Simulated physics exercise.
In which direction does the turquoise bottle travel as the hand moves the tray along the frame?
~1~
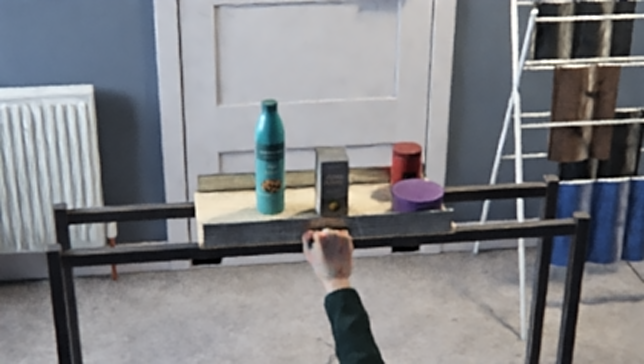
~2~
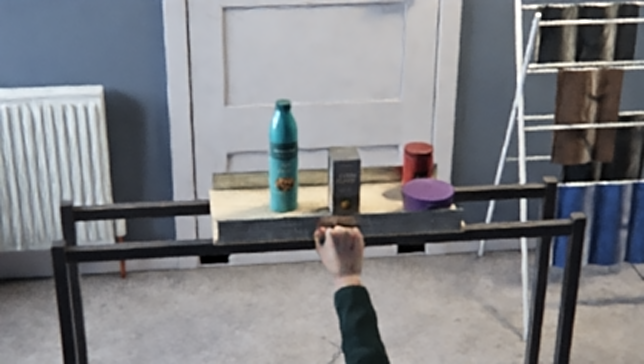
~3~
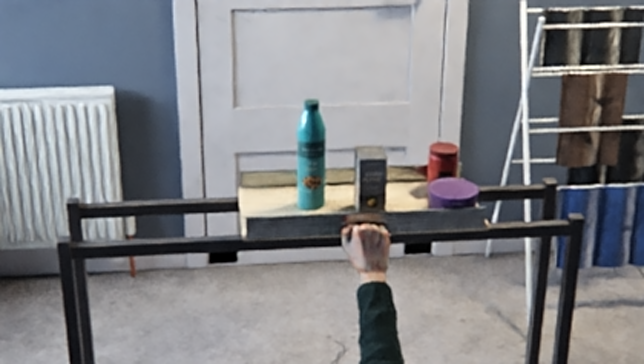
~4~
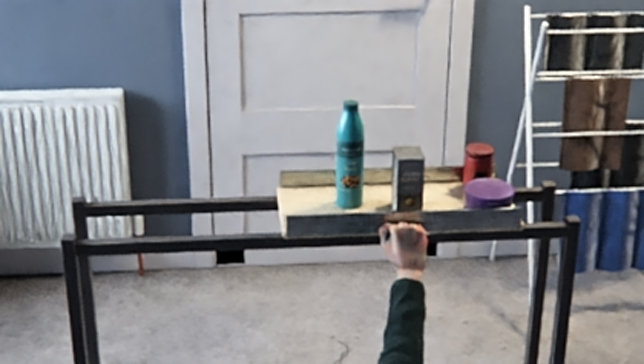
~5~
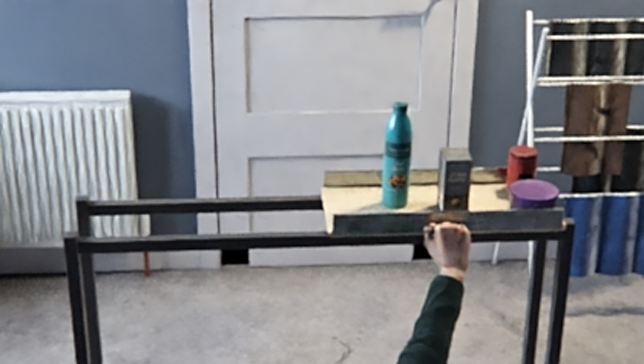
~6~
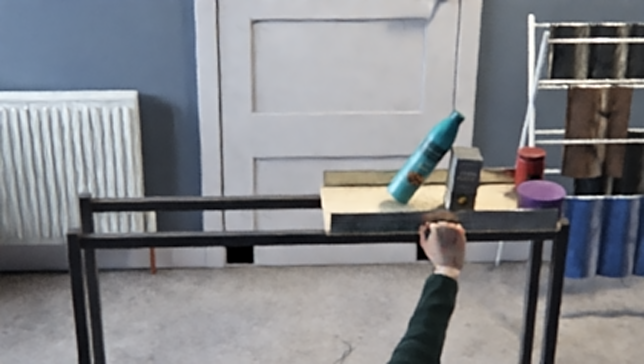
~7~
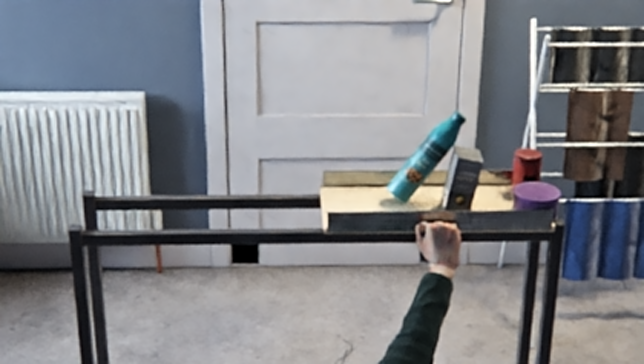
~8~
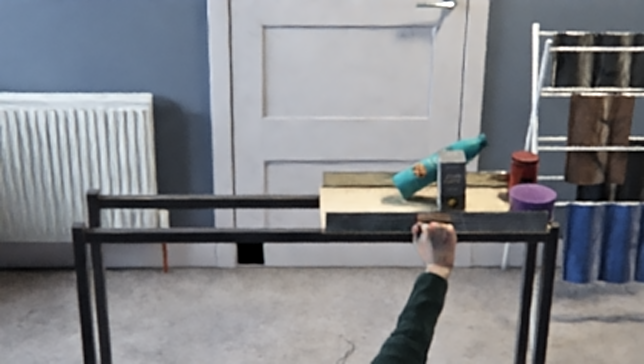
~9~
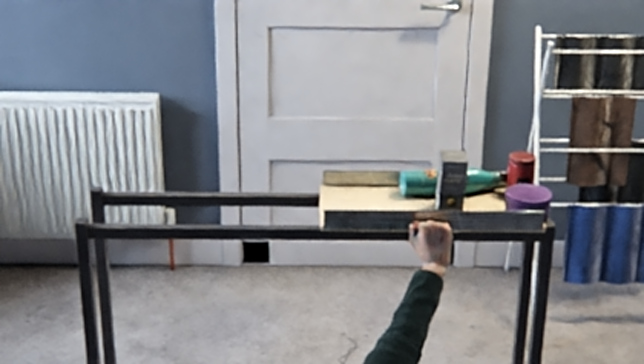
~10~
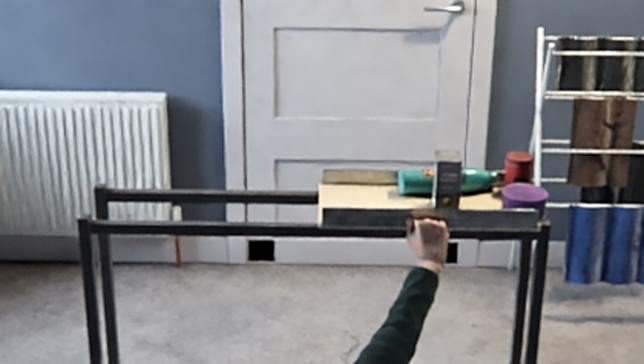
The turquoise bottle travels to the right along with the tray, and it tips over toward that same side when the tray stops.
